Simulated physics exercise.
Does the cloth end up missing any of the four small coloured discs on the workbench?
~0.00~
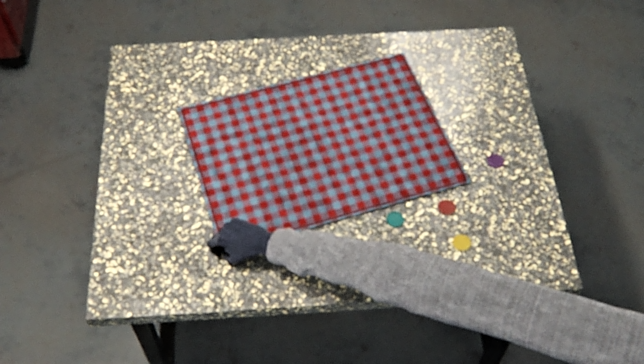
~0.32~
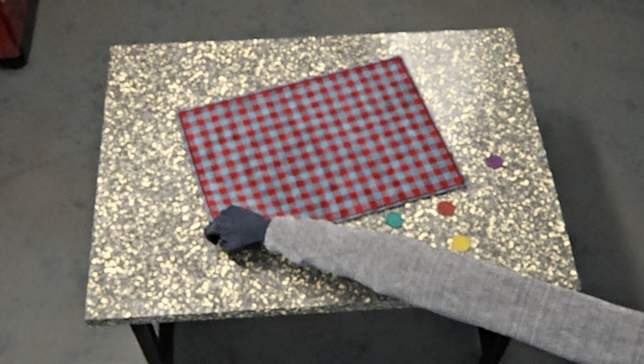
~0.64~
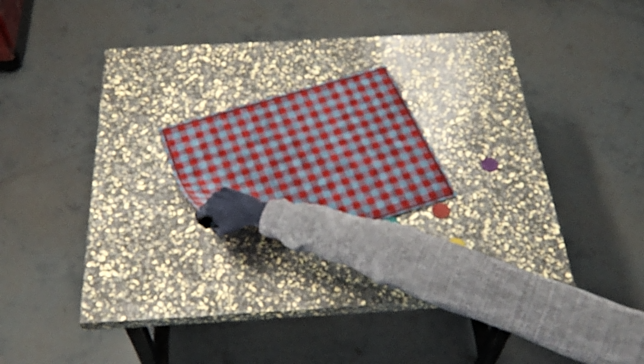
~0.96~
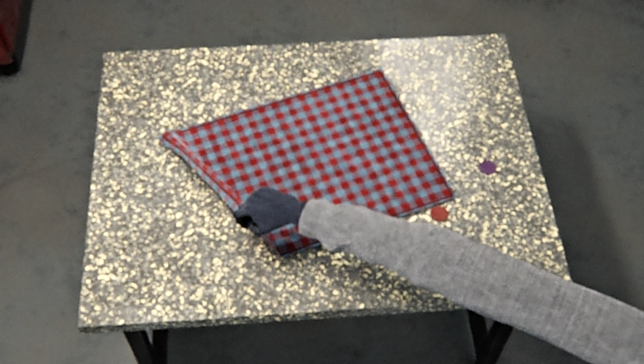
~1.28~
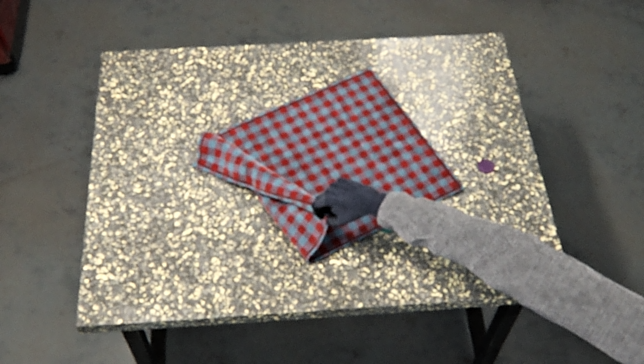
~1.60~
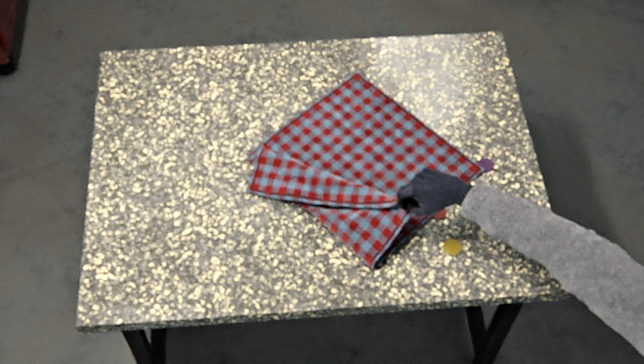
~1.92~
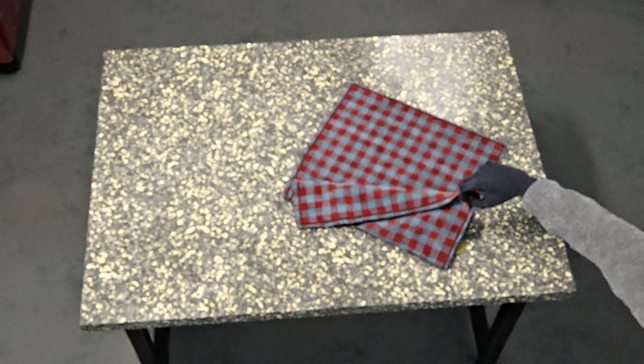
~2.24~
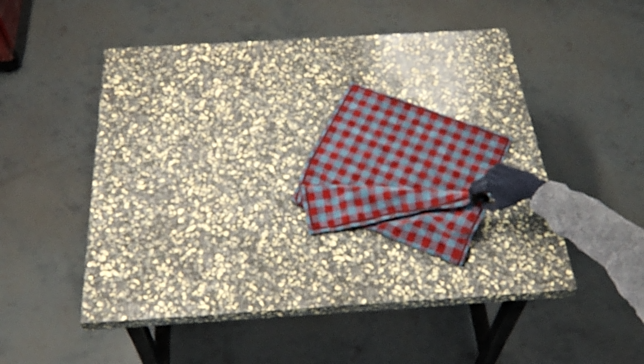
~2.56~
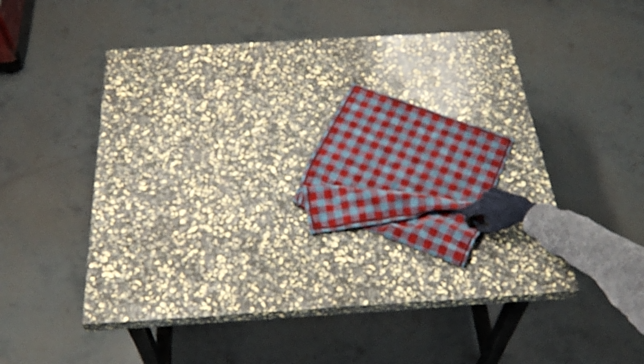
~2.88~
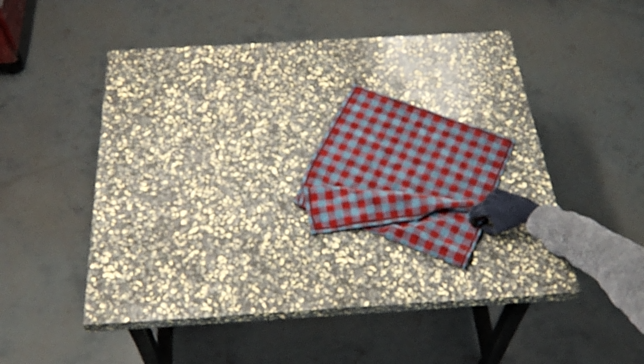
No, it misses none of them. The purple, red, teal and yellow discs all end up hidden under the checked cloth.
Gloved hand dragging a red and blue checked cloth rightward across a speckled workbench, leaving it partly folded over four coloured discs.
